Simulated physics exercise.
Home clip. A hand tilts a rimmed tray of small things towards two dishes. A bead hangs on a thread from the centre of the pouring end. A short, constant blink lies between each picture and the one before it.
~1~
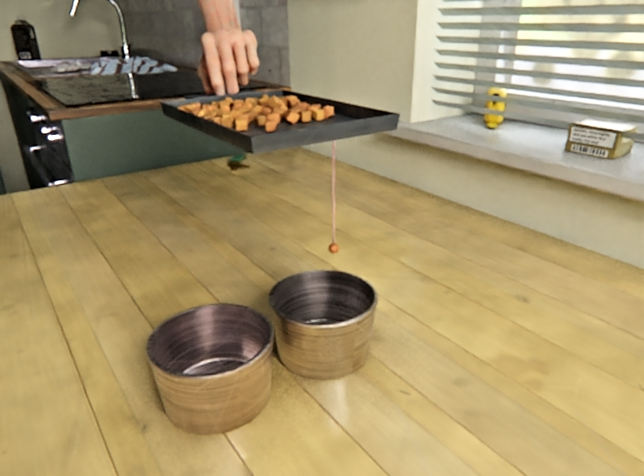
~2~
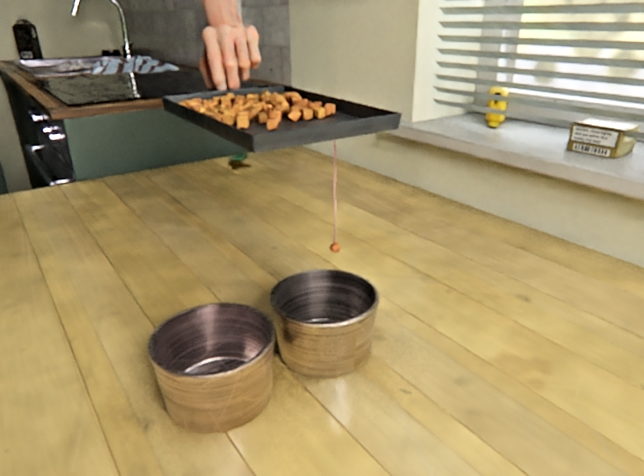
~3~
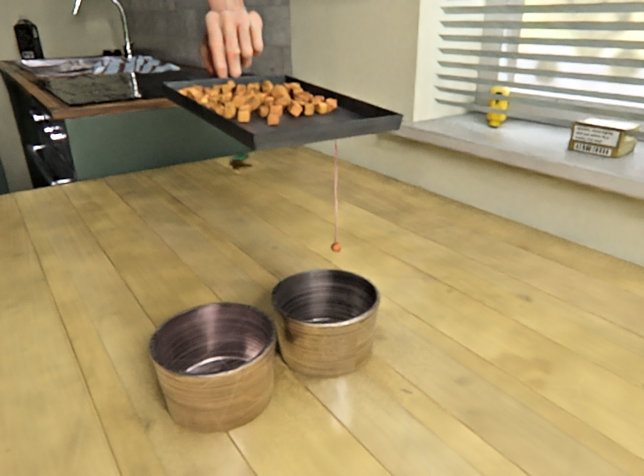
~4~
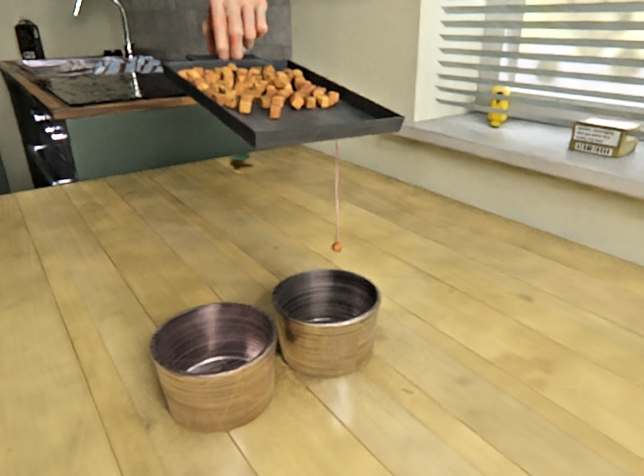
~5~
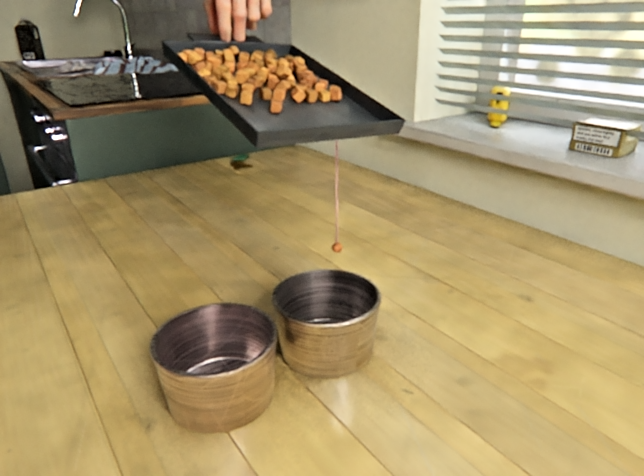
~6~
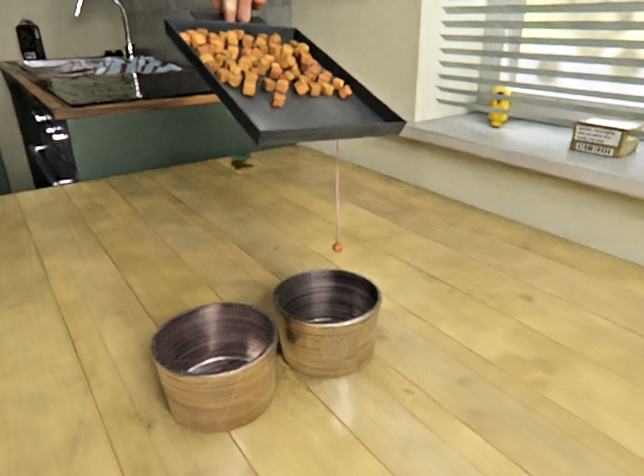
We see a hand holding a dark rimmed tray of small brown cubes above two round dishes on a wooden table, gradually raising its far side so the tray slopes more steeply while a bead hangs from the near edge.
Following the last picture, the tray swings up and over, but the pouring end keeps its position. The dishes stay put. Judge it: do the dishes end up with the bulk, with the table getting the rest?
No. Minority caught.
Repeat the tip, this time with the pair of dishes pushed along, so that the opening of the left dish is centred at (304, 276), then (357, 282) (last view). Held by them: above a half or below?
Together the dishes get less than a half first, then beyond half.
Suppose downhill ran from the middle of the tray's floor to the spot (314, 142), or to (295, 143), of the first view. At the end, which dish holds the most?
At the first place the right one, at the second the right one.
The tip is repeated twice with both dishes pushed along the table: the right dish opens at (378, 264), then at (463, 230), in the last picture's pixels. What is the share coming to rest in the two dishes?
In order, 40 % and 30 %.
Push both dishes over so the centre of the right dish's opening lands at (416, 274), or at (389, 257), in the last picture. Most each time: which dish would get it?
Place 1: The one on the right side; place 2: The one on the right side.
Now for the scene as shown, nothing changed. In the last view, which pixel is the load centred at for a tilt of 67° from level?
I'd mark the middle close to (352, 102).
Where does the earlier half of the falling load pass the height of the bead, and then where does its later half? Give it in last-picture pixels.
Roughly at (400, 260) first, and then at (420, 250).
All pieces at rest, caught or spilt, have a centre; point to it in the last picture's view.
Near pixel (420, 328).
Soon after the last picture, tray tipped steeply; nearly all on the tray; a small part in the air.
A little later, tray tipped past a quarter turn; nearly all on the tray; a stray few in the right dish; a small part outside both.
Later still, tray tipped past a quarter turn; about a quarter in the right dish; most outside both.
At rest, tray tipped past a quarter turn; none in the left dish; about a quarter in the right dish; most outside both.
